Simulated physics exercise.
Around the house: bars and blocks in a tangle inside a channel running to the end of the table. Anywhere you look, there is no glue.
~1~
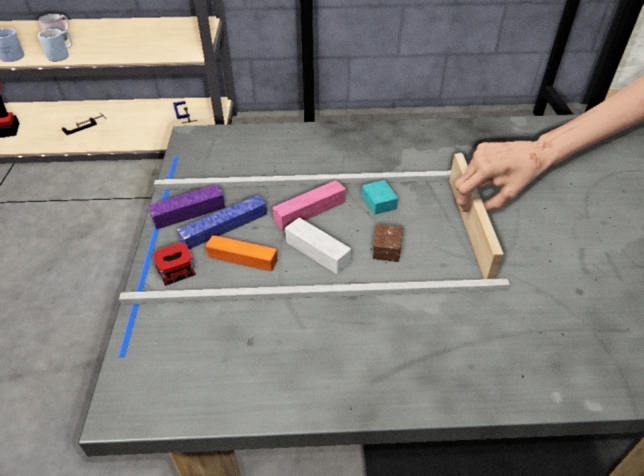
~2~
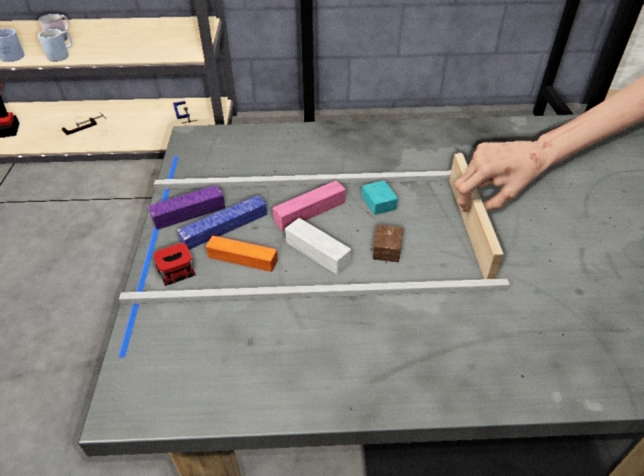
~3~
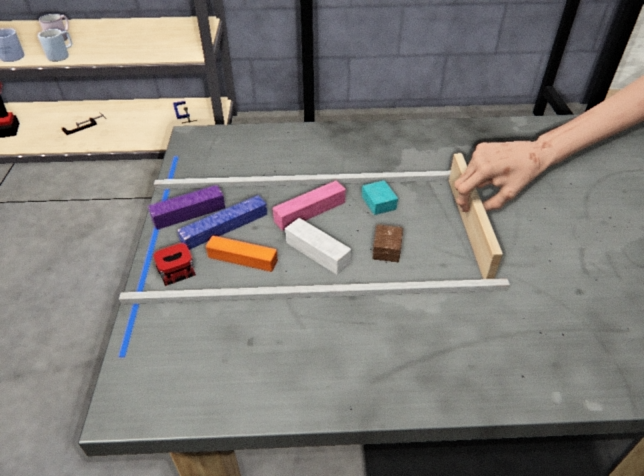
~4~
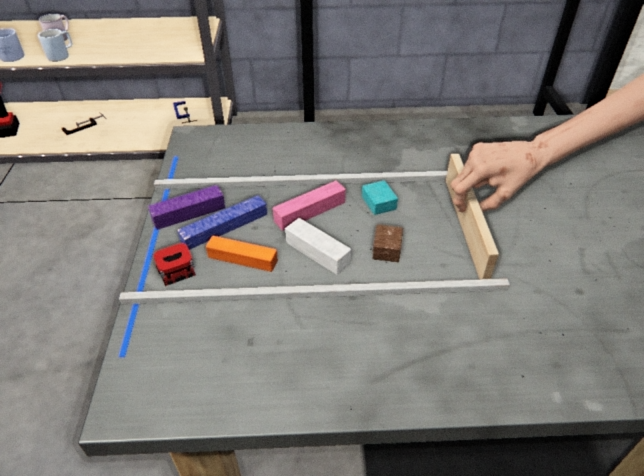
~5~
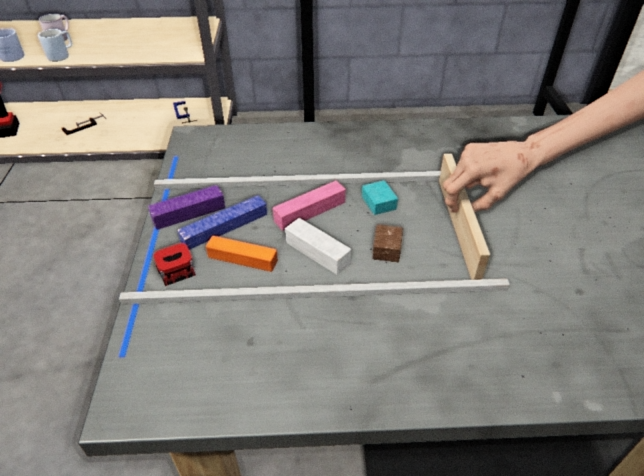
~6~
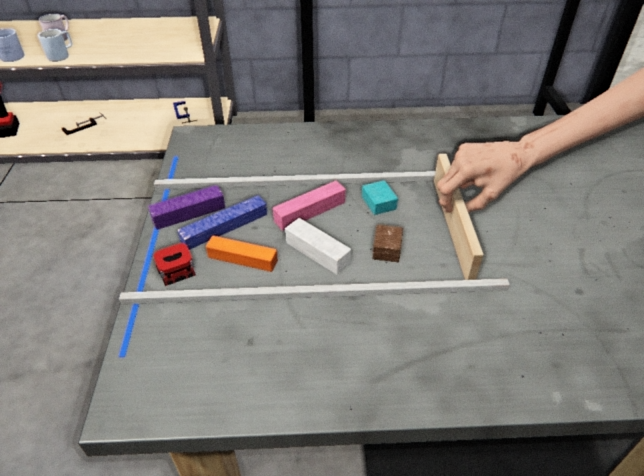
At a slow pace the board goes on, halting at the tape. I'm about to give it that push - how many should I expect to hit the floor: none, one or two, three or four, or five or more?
Expect five or more.
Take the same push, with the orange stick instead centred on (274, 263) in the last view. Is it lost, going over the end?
In the end it falls away.
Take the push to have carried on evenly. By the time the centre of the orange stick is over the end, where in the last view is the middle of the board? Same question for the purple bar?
Estimated middle: (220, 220), and (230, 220) for the other.
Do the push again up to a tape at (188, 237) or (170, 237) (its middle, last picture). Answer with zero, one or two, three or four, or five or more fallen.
Place by place: Either three or four, then more than four.
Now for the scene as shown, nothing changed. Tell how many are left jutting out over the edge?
The overhang total is 2.
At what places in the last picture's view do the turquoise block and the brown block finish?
Turquoise block: (149, 202); brown block: (133, 254).
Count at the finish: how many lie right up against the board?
That makes 2.
Soon after, none off yet; red case at rest near (175, 264); purple bar at rest near (188, 207); blue bar at rest near (223, 221).
In the end, the number that fall off is five or more; gone, white bar, pink bar, orange stick, blue bar, purple bar and red case.
